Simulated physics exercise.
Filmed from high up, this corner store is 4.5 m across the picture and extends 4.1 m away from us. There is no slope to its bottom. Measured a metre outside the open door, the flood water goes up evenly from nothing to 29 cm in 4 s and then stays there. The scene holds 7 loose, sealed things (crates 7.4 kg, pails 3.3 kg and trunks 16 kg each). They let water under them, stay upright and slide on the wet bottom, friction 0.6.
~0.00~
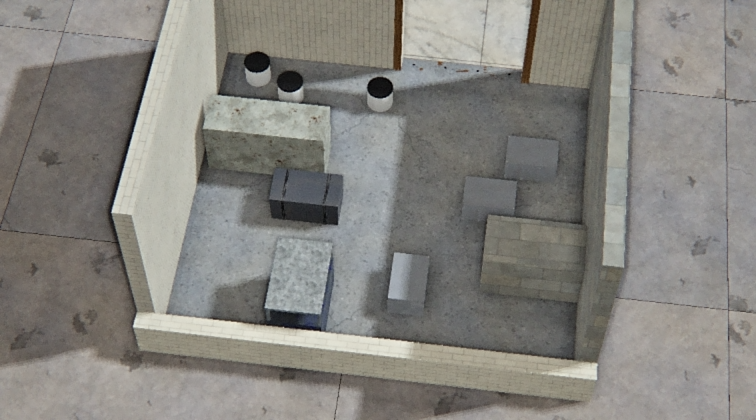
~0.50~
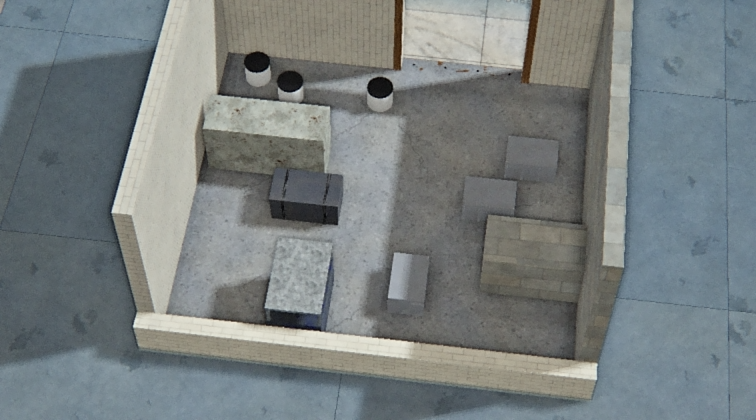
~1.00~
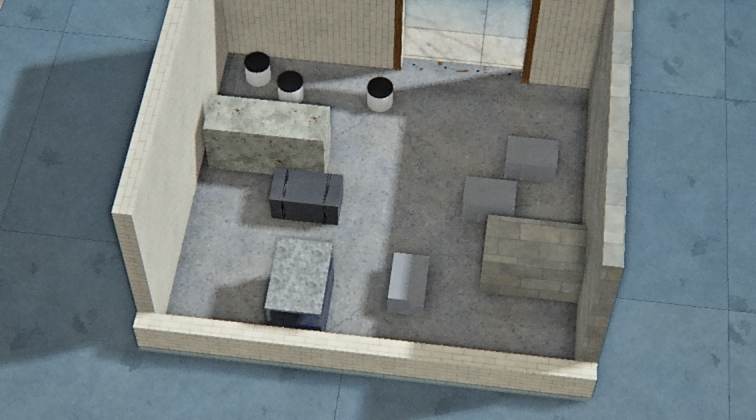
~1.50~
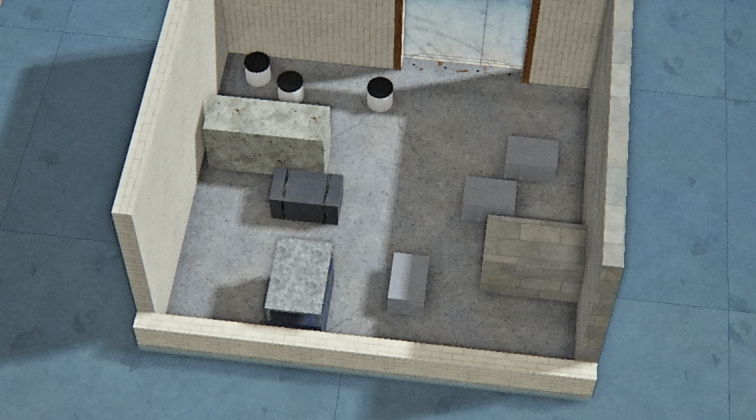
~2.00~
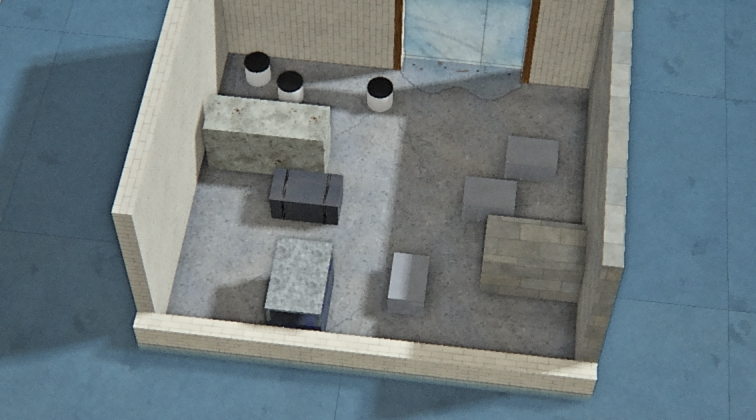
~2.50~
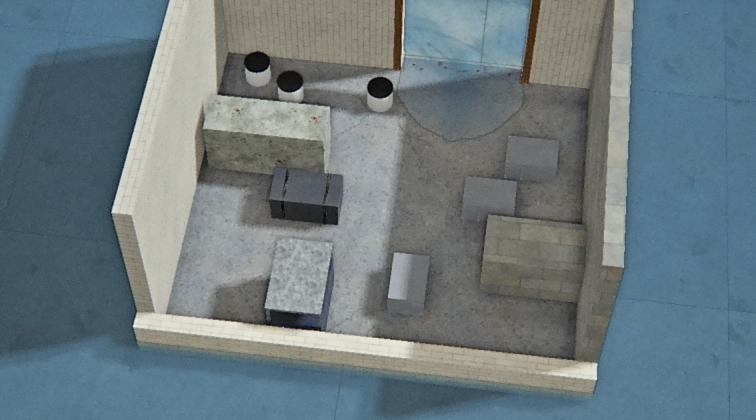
In a small walled store seen from above, pale pails, grey boxes and stone blocks stand on a dry floor. Bluish water covers the paving outside and deepens in colour, then slips through the doorway at the back and spreads in a rounded patch across the floor, while nothing inside shifts.
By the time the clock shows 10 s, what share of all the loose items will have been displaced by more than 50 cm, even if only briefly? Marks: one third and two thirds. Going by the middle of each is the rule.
The count is mid-range.
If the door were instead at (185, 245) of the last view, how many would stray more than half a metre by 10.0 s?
That gives 5 of them.
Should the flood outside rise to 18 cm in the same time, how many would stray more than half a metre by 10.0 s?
That would give 3.
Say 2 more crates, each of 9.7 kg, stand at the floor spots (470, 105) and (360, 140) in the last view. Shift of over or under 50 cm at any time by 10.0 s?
In turn: Beyond the mark, within the mark.
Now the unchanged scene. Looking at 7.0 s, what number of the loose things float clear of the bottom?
4 of them.
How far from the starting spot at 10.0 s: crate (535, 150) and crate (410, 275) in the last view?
The first is 40 cm from its start, the second 100 cm.
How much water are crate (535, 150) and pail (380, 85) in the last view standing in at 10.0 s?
Around 14 cm and 2 cm.
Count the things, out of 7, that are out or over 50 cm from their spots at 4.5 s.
1.
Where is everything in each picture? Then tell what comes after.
In the first frame, a crate at (490, 193), on the bottom; a pail at (257, 62), on the bottom; water covers 0.0 m2; 0 of 7 have shifted.
In the second frame, a crate at (490, 193) rests on the ground; a pail at (257, 62) rests on the ground; 0.0 m2 under water; 0 of 7 have shifted.
In the third frame, a crate at (490, 193) rests on the ground; a pail at (257, 62) rests on the ground; water covers 0.0 m2; 0 of 7 have shifted.
In the fourth frame, a crate at (490, 193) rests on the ground; a pail at (257, 62), on the bottom; 0.0 m2 under water; 0 of 7 have shifted.
In the fifth frame, a crate at (490, 193) rests on the ground; a pail at (257, 62), on the bottom; water covers 0.3 m2; 0 of 7 have shifted.
In the sixth frame, a crate at (490, 193), on the bottom; a pail at (257, 62) rests on the ground; 1.1 m2 under water; 0 of 7 have shifted.
After 3.5 s 0 of 7 are over 50 cm from their spots; 0 afloat.
After 4.5 s 1 of 7 are over 50 cm from their spots; 2 afloat.
After 7.0 s 3 of 7 are over 50 cm from their spots; 4 afloat.
After 10.0 s 3 of 7 are over 50 cm from their spots, and 4 have been at some point; 5 afloat.
